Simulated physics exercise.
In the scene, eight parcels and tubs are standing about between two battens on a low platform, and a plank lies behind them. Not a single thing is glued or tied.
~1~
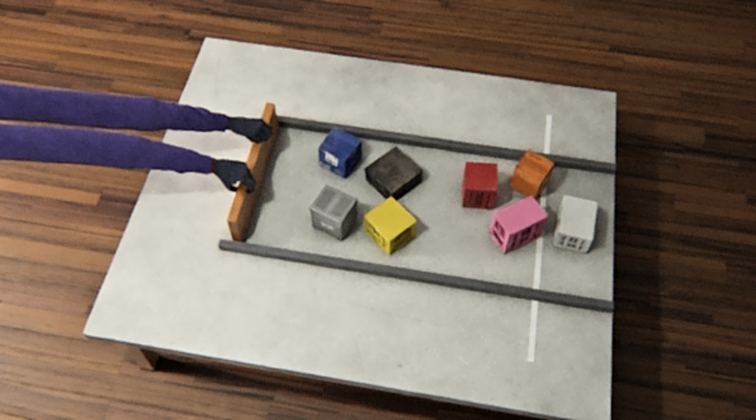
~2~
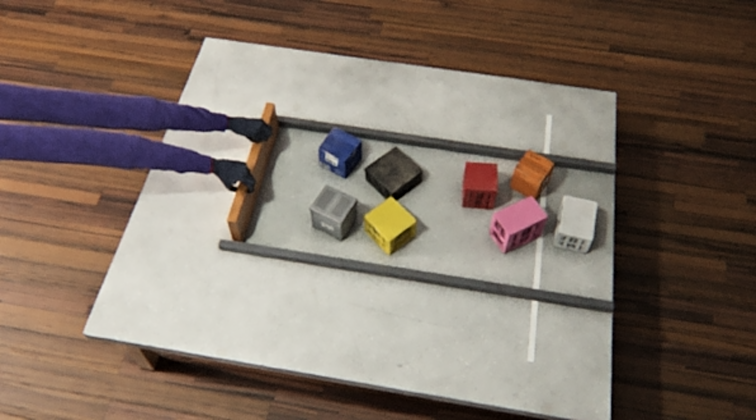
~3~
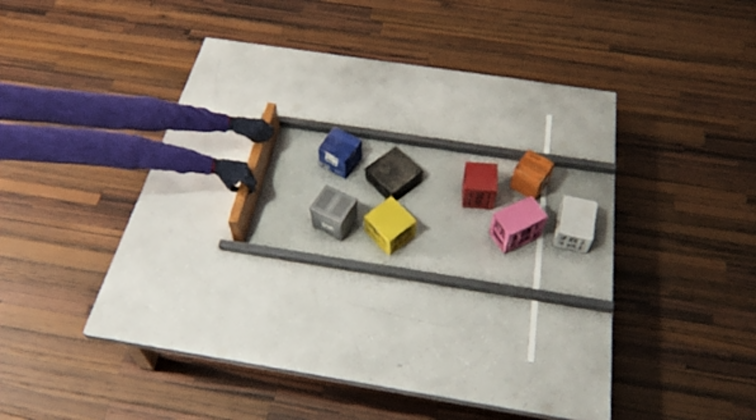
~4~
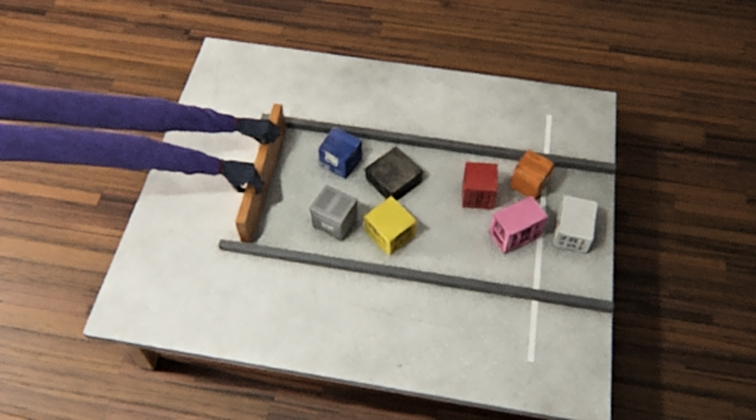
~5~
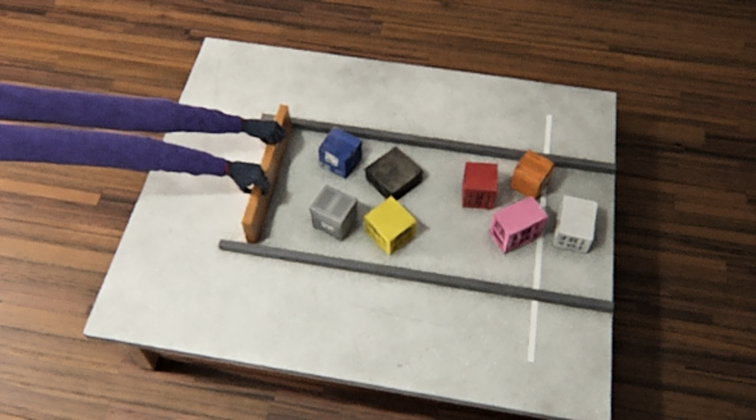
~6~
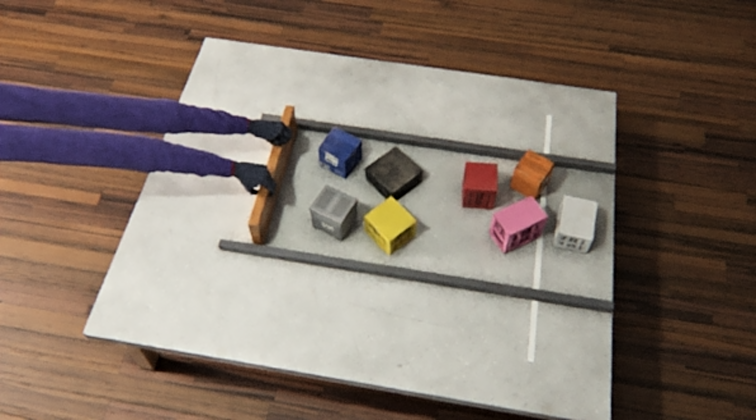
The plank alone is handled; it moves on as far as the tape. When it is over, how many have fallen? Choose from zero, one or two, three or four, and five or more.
When it is over, one or two have fallen.
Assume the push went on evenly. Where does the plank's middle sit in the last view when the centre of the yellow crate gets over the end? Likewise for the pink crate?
Roughly at (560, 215) and roughly at (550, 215).
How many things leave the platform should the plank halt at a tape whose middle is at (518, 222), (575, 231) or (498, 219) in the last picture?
Taken one after another, the numbers are 1, 5 and 0.
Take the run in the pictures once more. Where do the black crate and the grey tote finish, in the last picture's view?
Black crate at about (571, 226), grey tote at about (561, 259).
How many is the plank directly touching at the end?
Looks like 3 of them, all told.
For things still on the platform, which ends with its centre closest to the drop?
That's the orange parcel.
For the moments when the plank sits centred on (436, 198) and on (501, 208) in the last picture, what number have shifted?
Moved so far: 7, later 8.
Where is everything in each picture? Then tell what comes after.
The first frame shows white crate (575, 224); orange parcel (532, 175); pink crate (518, 225); plank (255, 171); tape (541, 226).
The second frame shows orange parcel (532, 175); yellow crate (390, 226).
The third frame shows pink crate (518, 225); blue parcel (340, 153).
The fourth frame shows white crate (575, 224); red crate (480, 186).
The fifth frame shows orange parcel (532, 175); grey tote (334, 213).
The sixth frame shows white crate (575, 224); orange parcel (532, 175); pink crate (518, 225); plank (275, 174); tape (541, 226).
Soon after, none off yet; white crate at rest near (575, 224); orange parcel at rest near (532, 175); pink crate at rest near (518, 225).
In the end, the number that fall off is one or two; gone, white crate.
